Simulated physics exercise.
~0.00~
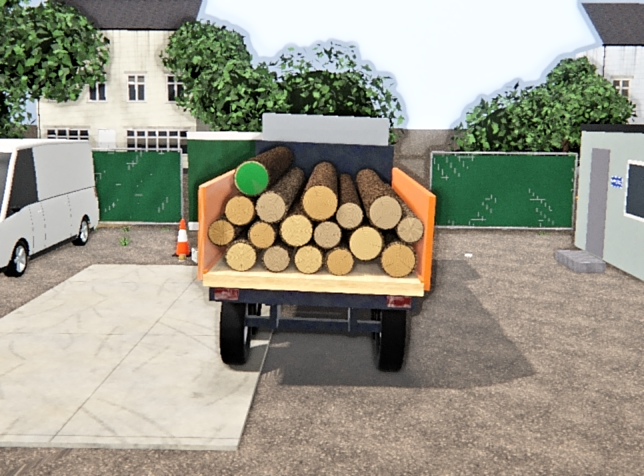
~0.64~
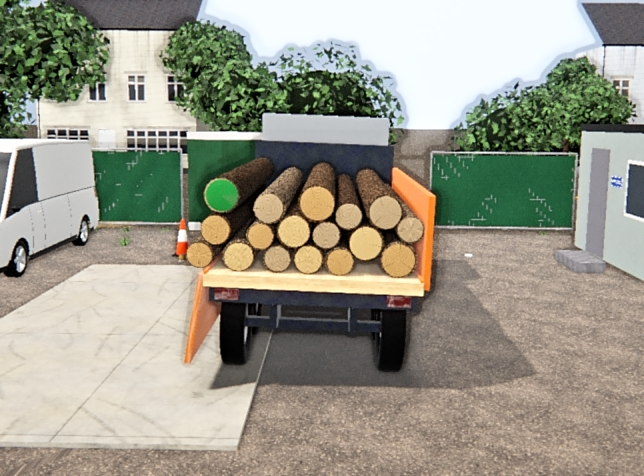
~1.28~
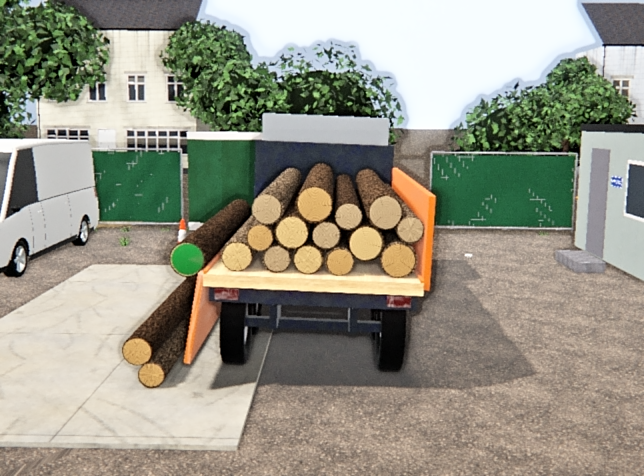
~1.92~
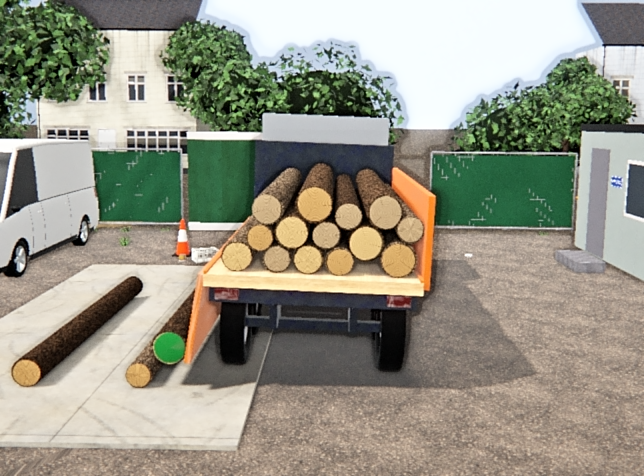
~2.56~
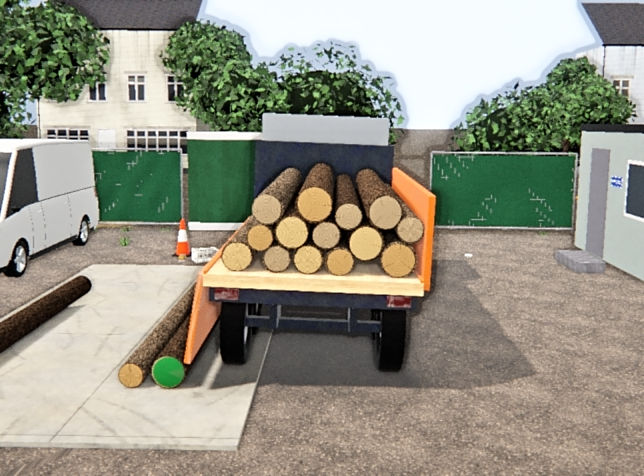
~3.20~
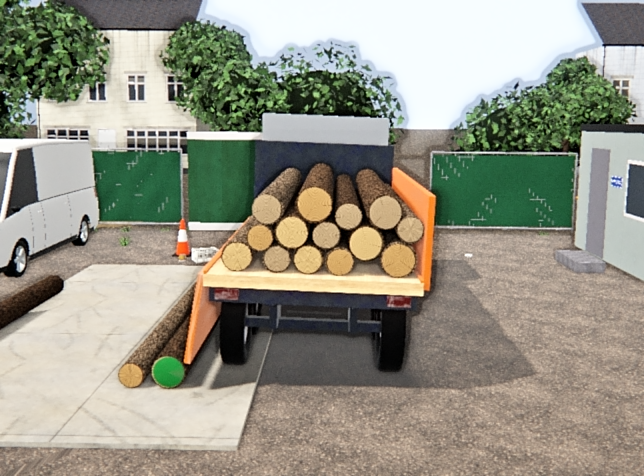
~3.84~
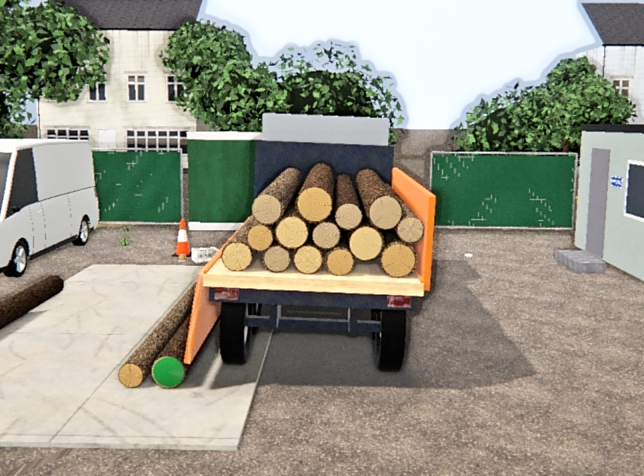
At the start, a flatbed lorry stands in a yard, stacked with logs between two orange side boards, a green-ended log resting high on the left. The left board drops open and hangs down, and the green-ended log shifts left and down. Three logs then come off that side, two reaching the ground ahead of the green-ended one. One rolls away to the left across the pale slab, while the green-ended log lands beside another. Finally, those two lie together by the lowered board, the third rests at the far left, and the remaining logs stay stacked.
